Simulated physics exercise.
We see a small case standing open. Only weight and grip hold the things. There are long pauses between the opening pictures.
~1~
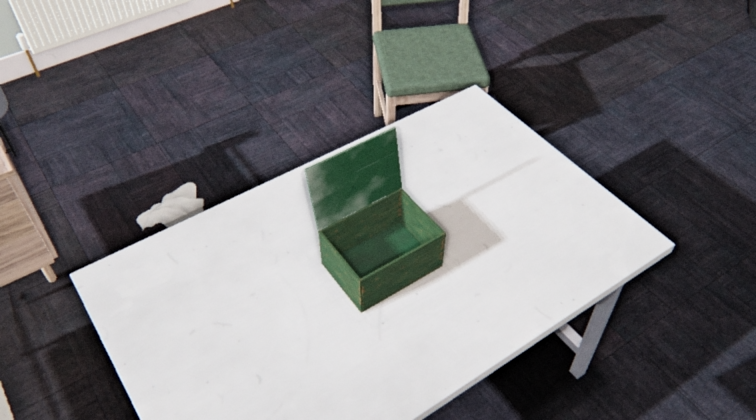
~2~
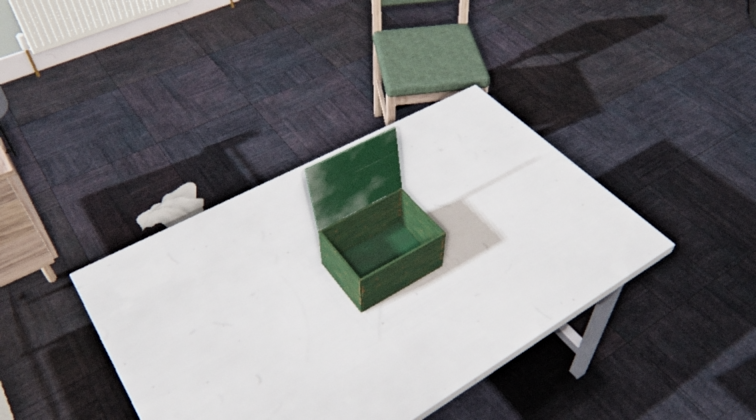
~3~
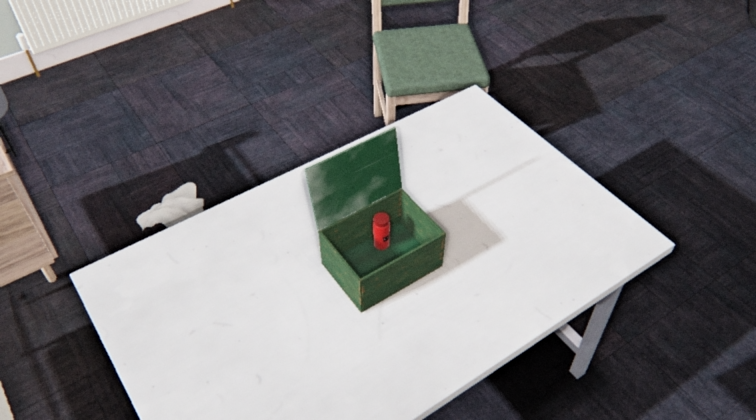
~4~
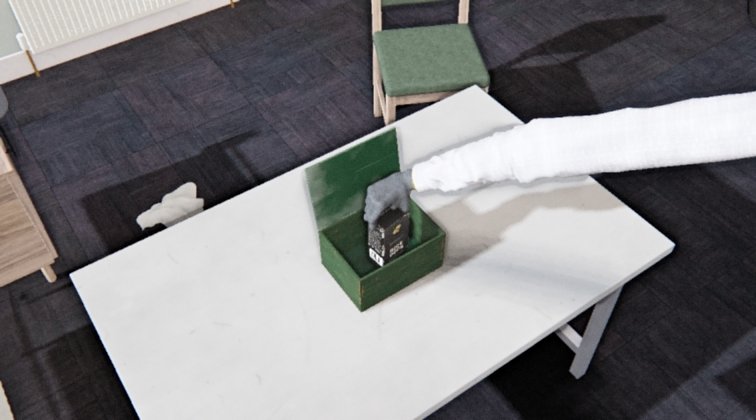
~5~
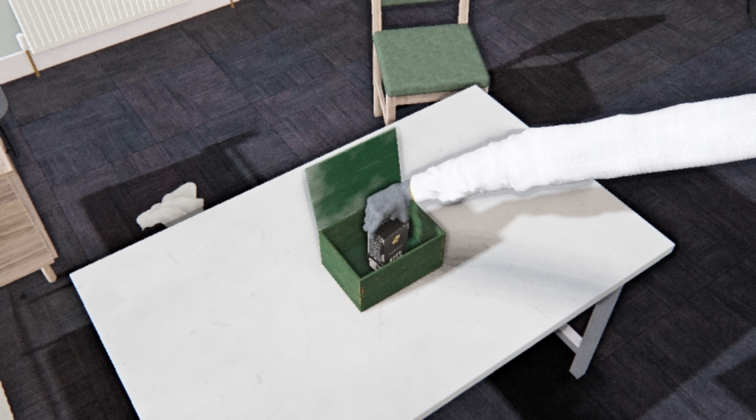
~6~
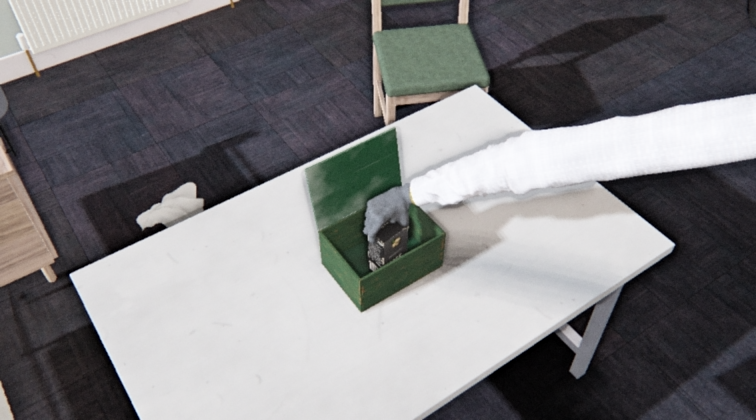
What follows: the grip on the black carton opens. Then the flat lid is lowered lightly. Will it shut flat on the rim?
As it turns out, it is held up.
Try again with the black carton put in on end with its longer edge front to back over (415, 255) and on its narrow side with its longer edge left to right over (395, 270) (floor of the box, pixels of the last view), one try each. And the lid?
First, it will not close; second, it closes.
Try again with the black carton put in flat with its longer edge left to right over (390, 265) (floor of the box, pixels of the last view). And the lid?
Then it closes.
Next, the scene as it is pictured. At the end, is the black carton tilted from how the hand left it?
It keeps its pose.
Then, 1.10 s on from there, lid starting down.
Then, 1.50 s on from there, lid 63° above the rim.
Then, 1.90 s on from there, lid 34° above the rim.
In the end, lid 26° above the rim; both unmoved. At the end, from the last picture's camera, black carton near (388, 249).
